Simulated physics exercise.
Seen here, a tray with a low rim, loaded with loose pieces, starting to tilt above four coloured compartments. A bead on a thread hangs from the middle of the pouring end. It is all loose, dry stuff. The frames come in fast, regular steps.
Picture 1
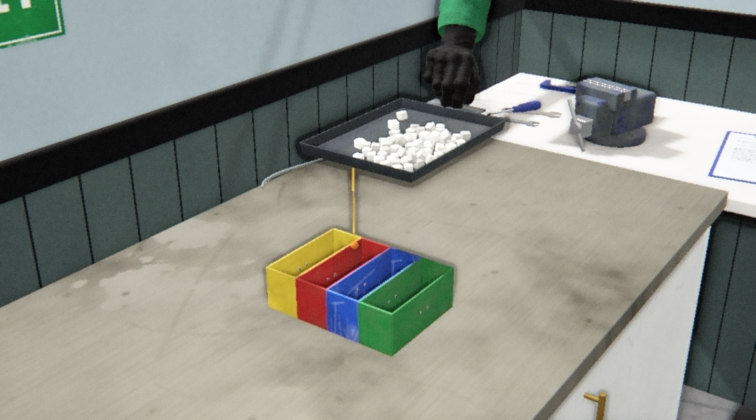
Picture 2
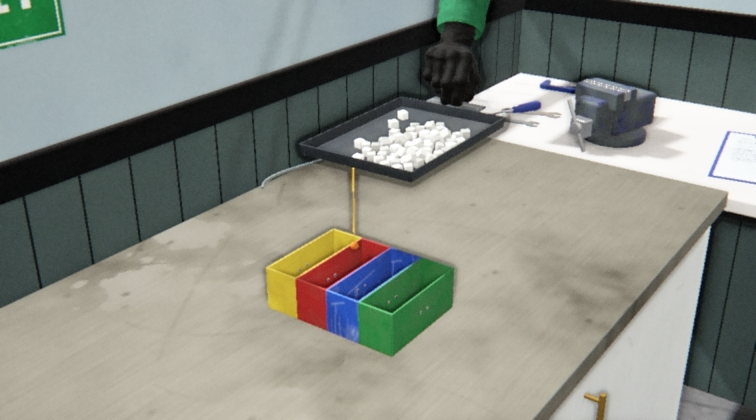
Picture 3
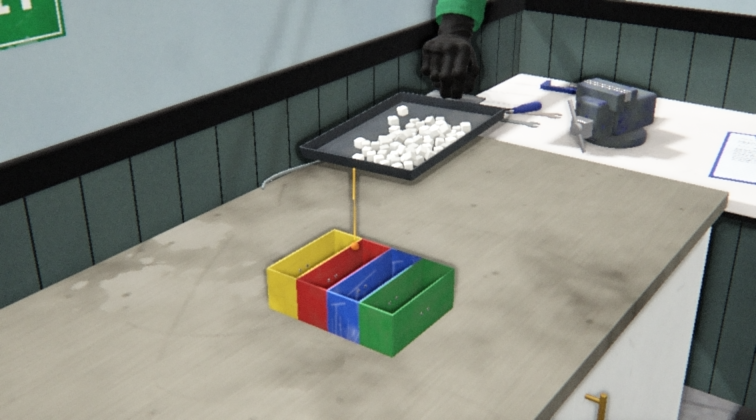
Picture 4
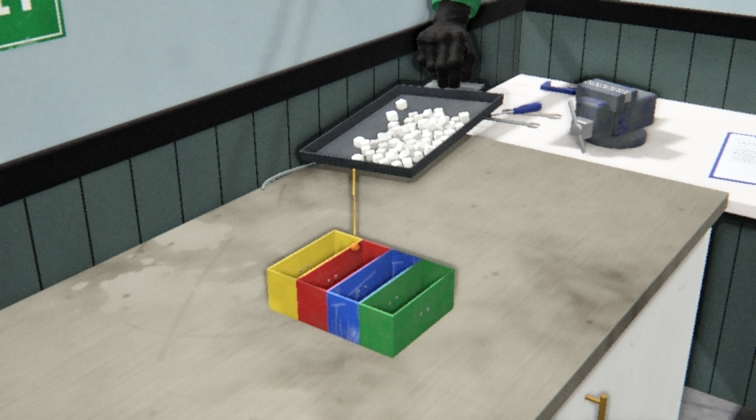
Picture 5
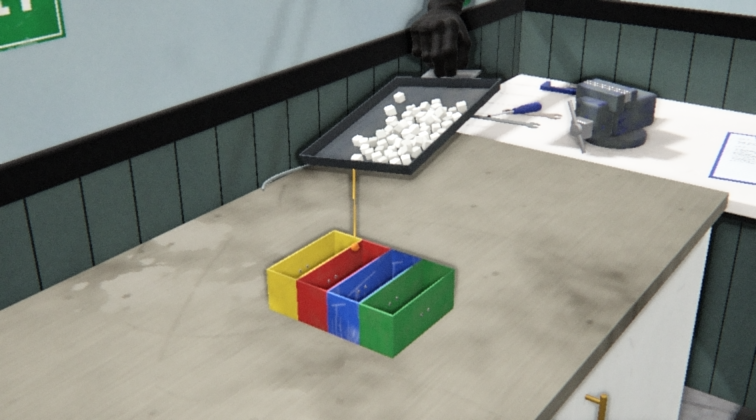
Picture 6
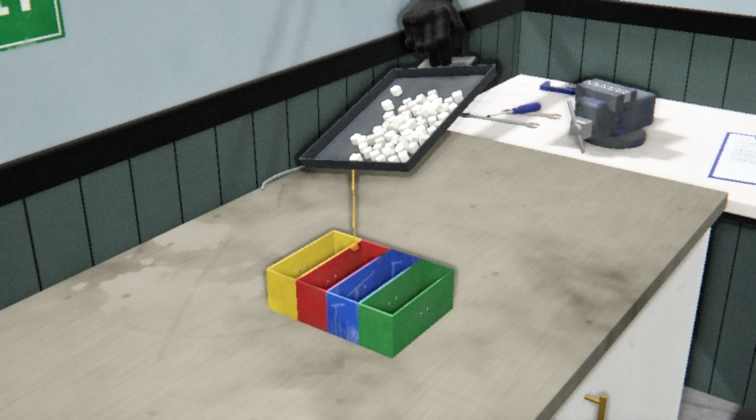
The video shows a black-gloved hand holding a dark, low-rimmed tray of white cubes behind yellow, red, blue and green compartments on a worktop, then raising its far side so the tray tilts gradually while the cubes barely shift.
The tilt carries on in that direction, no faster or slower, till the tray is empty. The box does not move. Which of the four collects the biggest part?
It favours the yellow compartment.
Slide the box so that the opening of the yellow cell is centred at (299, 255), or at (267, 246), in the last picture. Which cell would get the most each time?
The first try: The cell in yellow. The second: The red cell.
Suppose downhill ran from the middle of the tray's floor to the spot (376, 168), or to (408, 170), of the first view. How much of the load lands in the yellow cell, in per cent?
Near 0 % and 0 %.
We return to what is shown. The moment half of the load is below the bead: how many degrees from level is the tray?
Around 120° of tilt.
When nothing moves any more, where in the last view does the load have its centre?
Close to (287, 283).
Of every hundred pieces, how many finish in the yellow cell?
Near 40 %.
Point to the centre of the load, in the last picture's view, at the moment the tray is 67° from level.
Close to (344, 136).
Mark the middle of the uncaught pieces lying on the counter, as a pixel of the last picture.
Close to (241, 281).
Shortly afterwards, tray tipped steeply; all but a few on the tray; only a few in the yellow cell; only a few falling or outside the box.
Next, tray tipped past a quarter turn; all but a few on the tray; only a few in the yellow cell; a little falling or outside the box.
Some moments later, tray tipped past a quarter turn; near a third in the yellow cell; a little in the red cell; near half falling or outside the box.
In the end, tray tipped past a quarter turn; near a third in the yellow cell; a little in the red cell; none at all in the green cell; none at all in the blue cell; near half outside the box.
